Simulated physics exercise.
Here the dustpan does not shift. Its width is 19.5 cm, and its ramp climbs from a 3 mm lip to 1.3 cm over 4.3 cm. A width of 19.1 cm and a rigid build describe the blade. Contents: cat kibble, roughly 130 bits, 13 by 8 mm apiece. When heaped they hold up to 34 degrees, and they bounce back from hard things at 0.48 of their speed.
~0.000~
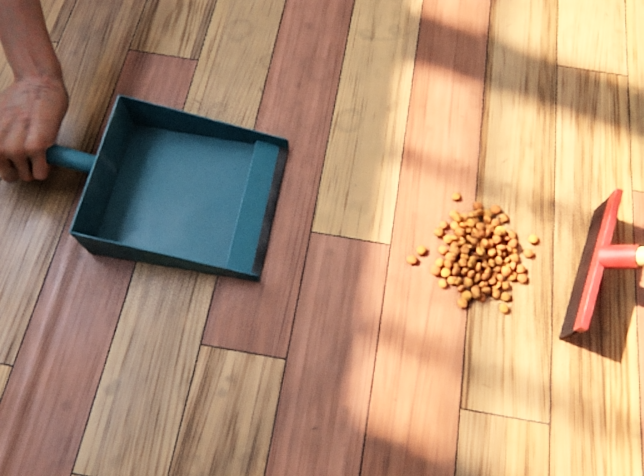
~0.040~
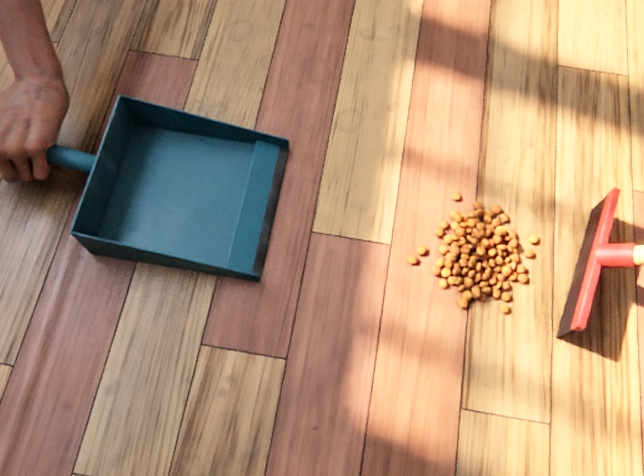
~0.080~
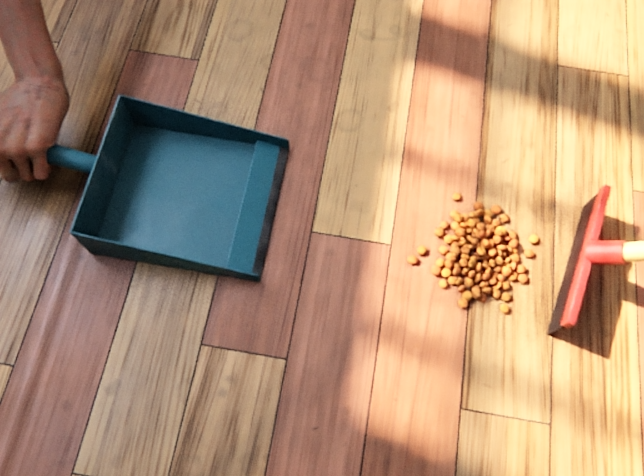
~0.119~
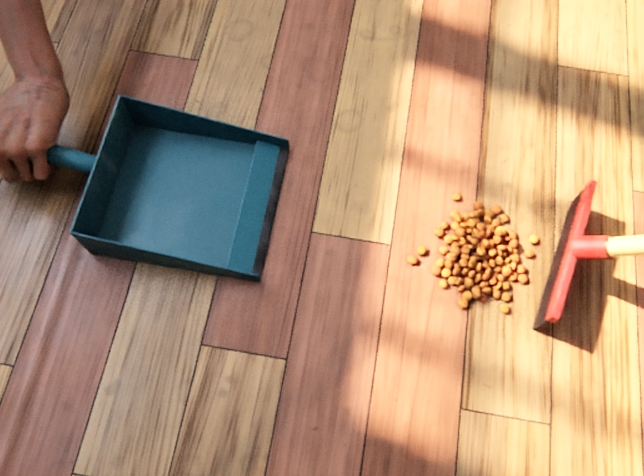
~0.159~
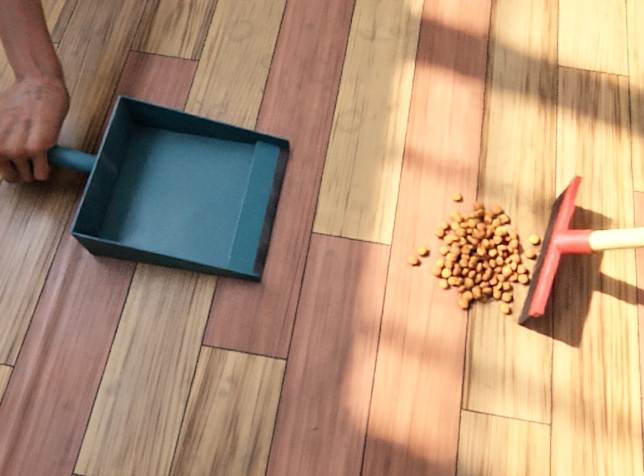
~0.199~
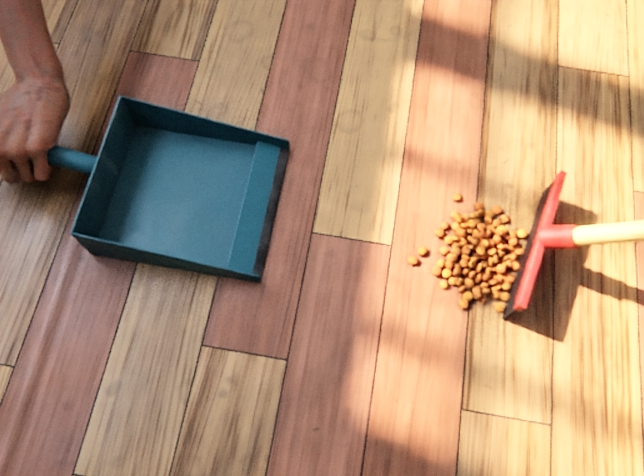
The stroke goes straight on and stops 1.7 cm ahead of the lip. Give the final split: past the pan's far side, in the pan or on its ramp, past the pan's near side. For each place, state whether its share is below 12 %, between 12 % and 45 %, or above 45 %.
At the end, far side: Odds are it gets a so-so share, pan: Odds are it gets a so-so share, near side: Odds are it gets a meagre share.
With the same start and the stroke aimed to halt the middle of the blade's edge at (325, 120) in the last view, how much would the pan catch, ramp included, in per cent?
That would come to near 5 percent.
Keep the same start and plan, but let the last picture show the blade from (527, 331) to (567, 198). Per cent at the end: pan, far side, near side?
Pan 0; far 0; near 15.
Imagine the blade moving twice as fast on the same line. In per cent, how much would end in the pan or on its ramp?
About 30 per cent.
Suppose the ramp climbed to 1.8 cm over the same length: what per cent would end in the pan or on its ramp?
In that case some 25 per cent.
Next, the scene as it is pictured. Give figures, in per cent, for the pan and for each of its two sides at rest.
In per cent - far side 20, pan 25, near side 0.
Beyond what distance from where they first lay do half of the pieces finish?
Roughly 28 cm.
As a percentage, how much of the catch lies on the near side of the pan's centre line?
Around 20 in a hundred.
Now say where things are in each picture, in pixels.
In the first frame, blade from (580, 327) to (615, 196), moved 0.0 cm, 0 of the pieces shifted so far; middle of the pieces at (478, 251); pan at (179, 197).
In the second frame, blade from (577, 326) to (613, 195), moved 0.4 cm, 0 of the pieces shifted so far; middle of the pieces at (479, 251).
In the third frame, blade from (568, 323) to (603, 192), moved 1.6 cm, 0 of the pieces shifted so far; middle of the pieces at (479, 251).
In the fourth frame, blade from (552, 317) to (589, 187), moved 3.4 cm, 0 of the pieces shifted so far; middle of the pieces at (479, 251).
In the fifth frame, blade from (536, 312) to (574, 183), moved 5.3 cm, 0 of the pieces shifted so far; middle of the pieces at (479, 251).
In the sixth frame, blade from (520, 306) to (559, 178), moved 7.3 cm, 17 of the pieces shifted so far; middle of the pieces at (479, 251); pan at (180, 198). Its pace works out near 0.49 m/s, heading 11 degrees away from the viewer's side.
Then, at 0.49 s, middle of the blade 19 cm from the lip; 0 % over the lip, far side 0 %, near side 0 %.
After 0.69 s, middle of the blade 9 cm from the lip; 0 % over the lip, far side 10 %, near side 0 %.
After 1.01 s, middle of the blade 4 cm from the lip; 25 % over the lip, far side 20 %, near side 0 %.
In the end, at 1.6 s, far side 20 %, pan 25 %, near side 0 %, in front of the lip or behind the blade 55 %.
